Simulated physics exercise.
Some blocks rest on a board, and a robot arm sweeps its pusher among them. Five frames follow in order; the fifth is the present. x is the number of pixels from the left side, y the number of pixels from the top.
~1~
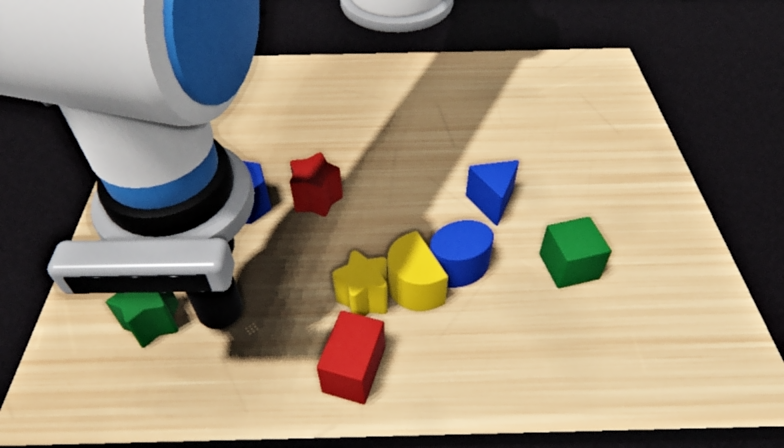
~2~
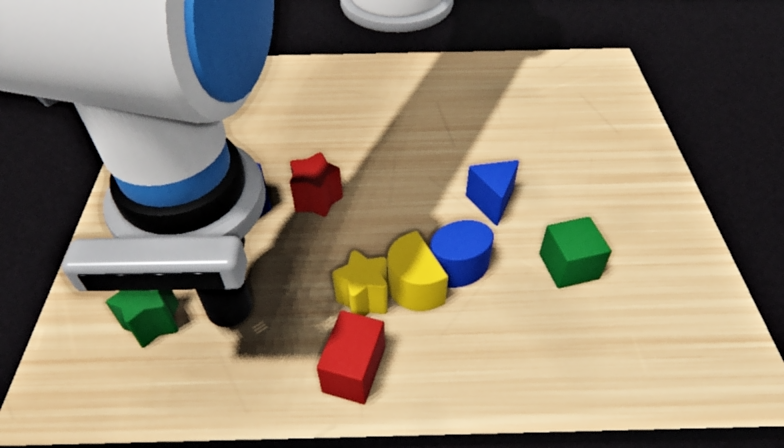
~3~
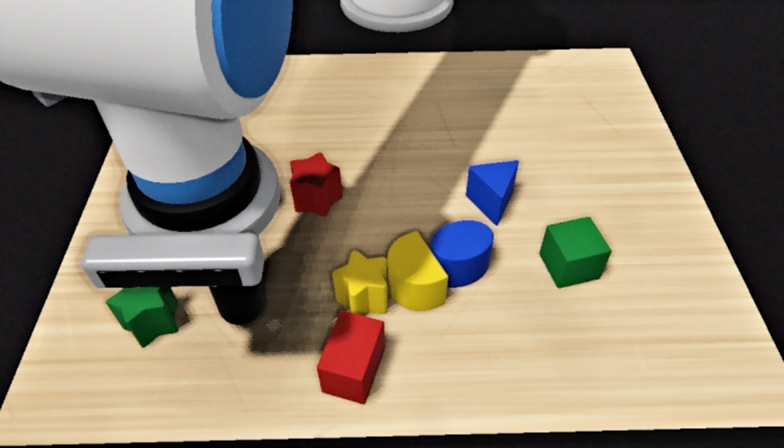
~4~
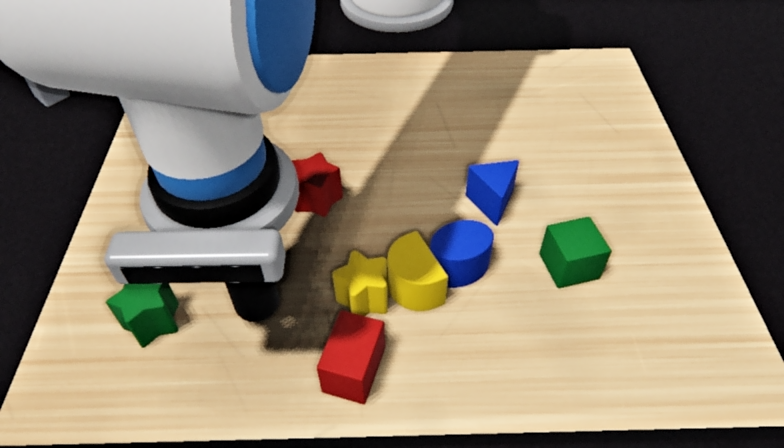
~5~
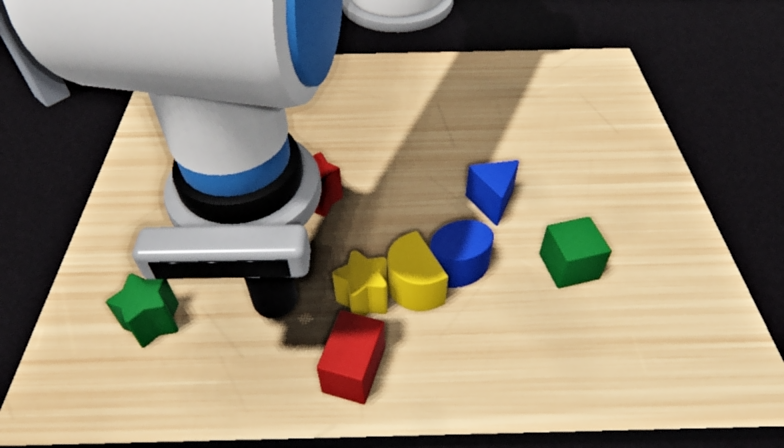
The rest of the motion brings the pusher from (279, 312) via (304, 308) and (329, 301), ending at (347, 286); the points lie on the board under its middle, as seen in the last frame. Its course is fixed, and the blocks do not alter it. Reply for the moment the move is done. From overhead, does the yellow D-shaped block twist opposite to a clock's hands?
I believe not.
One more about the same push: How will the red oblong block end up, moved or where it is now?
At the end, its place is the same.
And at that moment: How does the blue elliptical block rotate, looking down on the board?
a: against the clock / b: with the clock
The answer is a.
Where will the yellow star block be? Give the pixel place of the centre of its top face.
Just about (394, 253).
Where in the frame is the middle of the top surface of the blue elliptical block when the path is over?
Its top middle will sit at (492, 235).
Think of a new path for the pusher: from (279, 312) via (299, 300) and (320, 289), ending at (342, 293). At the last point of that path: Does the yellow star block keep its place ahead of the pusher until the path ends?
Yes, it checks out.
On the path given first. Halfway along, pusher (316, 295); nothing pushed yet.
At the end, pusher (346, 275); red oblong block in place; yellow star block (394, 253); yellow D-shaped block (441, 255), turned 35° clockwise; blue elliptical block (492, 235), turned 20° anticlockwise.
